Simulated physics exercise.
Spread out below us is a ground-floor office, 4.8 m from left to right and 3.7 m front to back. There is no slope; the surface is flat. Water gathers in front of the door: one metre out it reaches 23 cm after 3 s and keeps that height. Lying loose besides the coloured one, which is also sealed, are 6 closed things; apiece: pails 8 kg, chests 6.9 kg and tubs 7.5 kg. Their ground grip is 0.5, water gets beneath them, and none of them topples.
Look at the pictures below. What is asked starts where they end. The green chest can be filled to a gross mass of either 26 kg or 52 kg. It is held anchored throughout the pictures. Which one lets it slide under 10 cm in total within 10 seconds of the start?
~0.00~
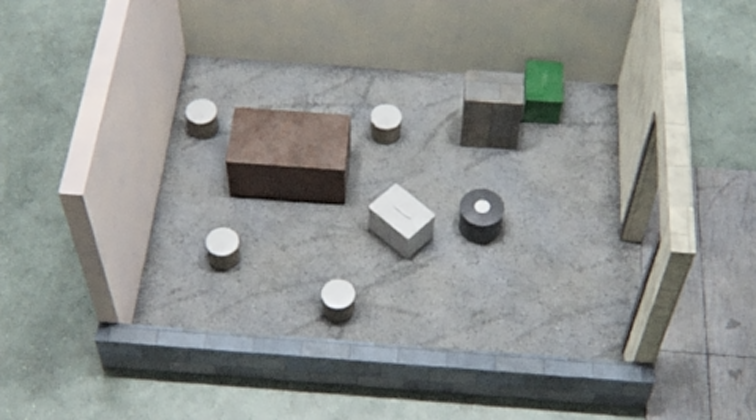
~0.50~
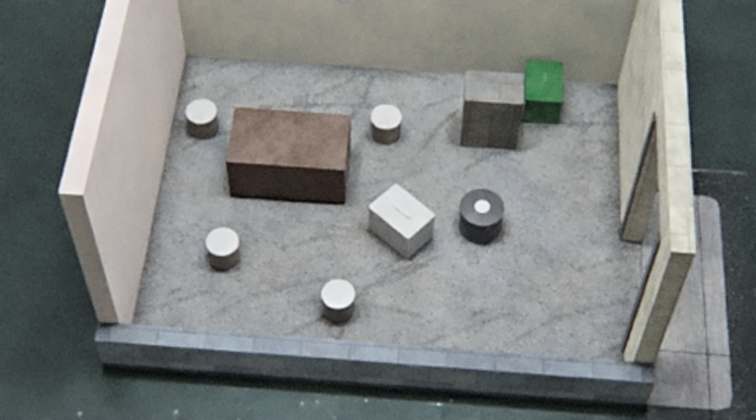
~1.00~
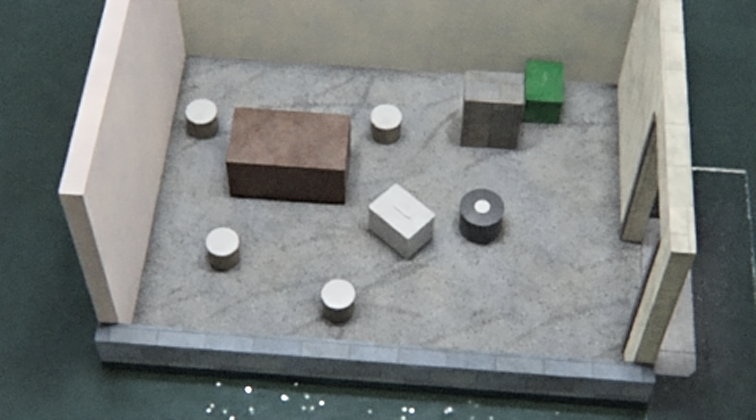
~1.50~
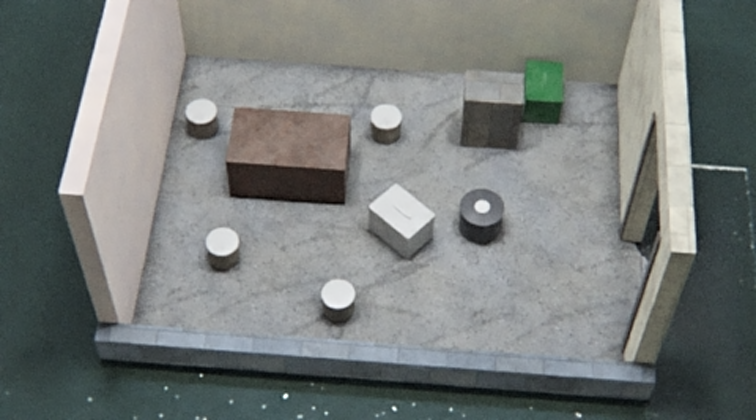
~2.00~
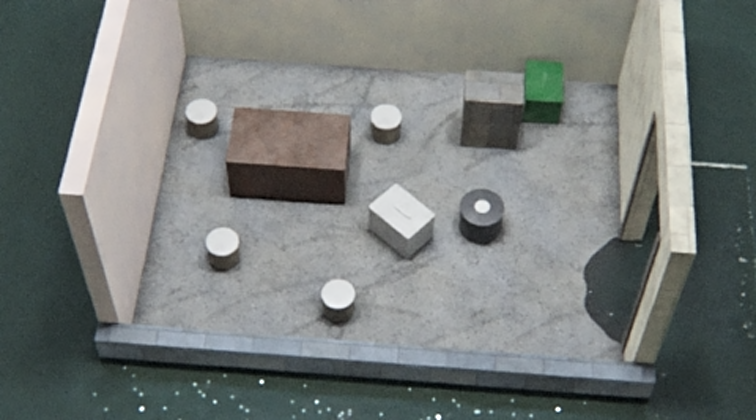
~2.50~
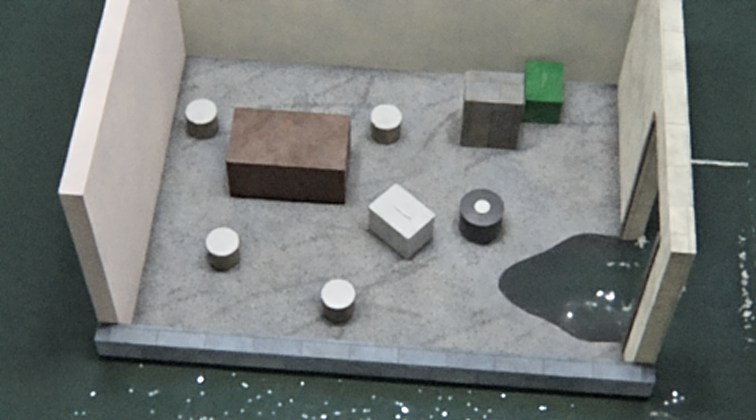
The lighter filling is enough.
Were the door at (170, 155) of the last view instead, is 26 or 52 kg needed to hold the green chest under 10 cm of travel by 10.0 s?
Short version: Only the heavy mass succeeds.
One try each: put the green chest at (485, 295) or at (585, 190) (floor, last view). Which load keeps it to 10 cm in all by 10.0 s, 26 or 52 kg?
Note, in order: Heavier only OK; both OK.
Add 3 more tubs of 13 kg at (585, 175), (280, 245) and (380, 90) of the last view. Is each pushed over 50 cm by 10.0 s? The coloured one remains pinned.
The first comes out below the threshold, the second above the threshold, the third below the threshold.
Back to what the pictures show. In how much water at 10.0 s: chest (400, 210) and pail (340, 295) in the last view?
I'd put it at 11 cm and 16 cm respectively.
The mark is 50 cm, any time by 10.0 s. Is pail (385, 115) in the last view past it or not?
I'd say it falls below.
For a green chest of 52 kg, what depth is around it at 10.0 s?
Something like 5 centimetres.
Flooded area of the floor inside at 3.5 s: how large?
The covered patch comes to about 4.5 m2.
After 3.5 s the green chest would be 0 cm from its start with 26 kg and 0 cm from its start with 52 kg; 0 cm of water round it then.
After 4.5 s the green chest would be 0 cm from its start with 26 kg and 0 cm from its start with 52 kg; 0 cm of water round it then.
After 7.0 s the green chest would be 0 cm from its start with 26 kg and 0 cm from its start with 52 kg; 2 cm of water round it then.
After 10.0 s the green chest would be 0 cm from its start with 26 kg and 0 cm from its start with 52 kg; 5 cm of water round it then.
